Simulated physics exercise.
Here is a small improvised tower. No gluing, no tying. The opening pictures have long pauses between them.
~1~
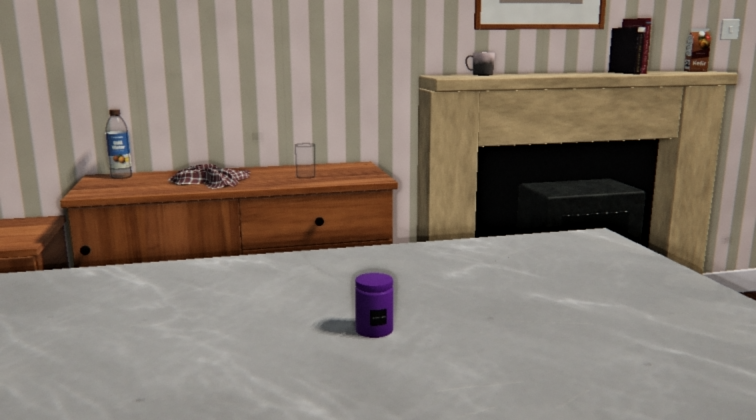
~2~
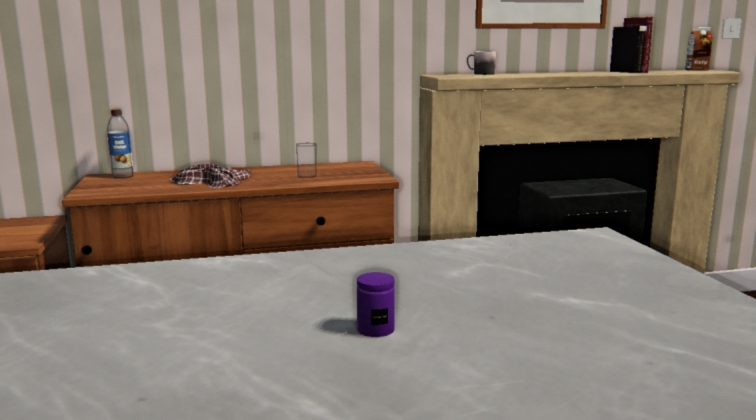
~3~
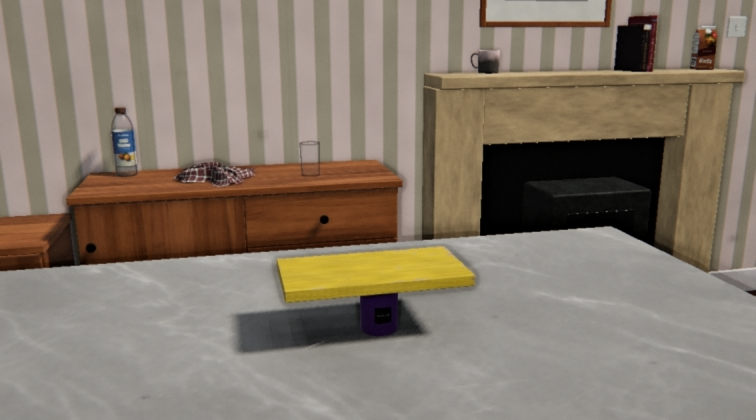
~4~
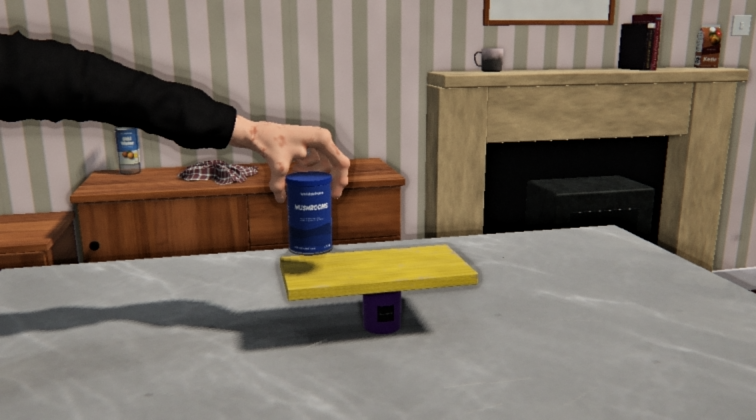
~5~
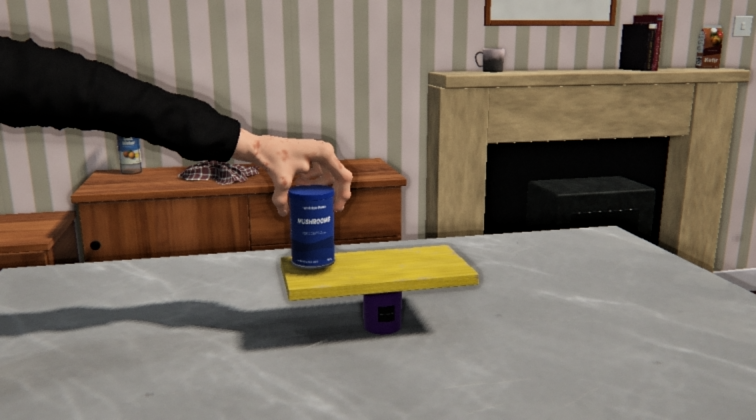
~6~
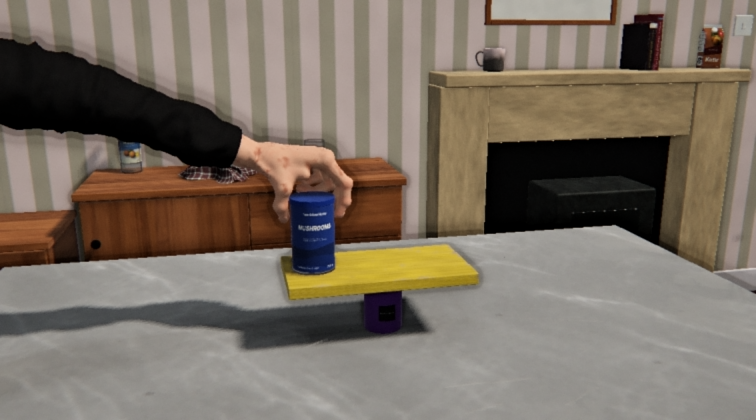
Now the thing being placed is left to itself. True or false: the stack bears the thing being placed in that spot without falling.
False.
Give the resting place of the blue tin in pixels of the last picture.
Near (243, 331).
Then, 0.30 s past the last view, blue tin now fallen; yellow board rocked 33° from its first pose.
Then, 0.40 s past the last view, yellow board rocked 48° from its first pose.
Then, 0.60 s past the last view, yellow board rocked 28° from its first pose.
Finally, fallen, blue tin; left askew, yellow board; purple jar still in place. Final places as the last picture's camera would see them, blue tin near (242, 331). The stack loses its balance.
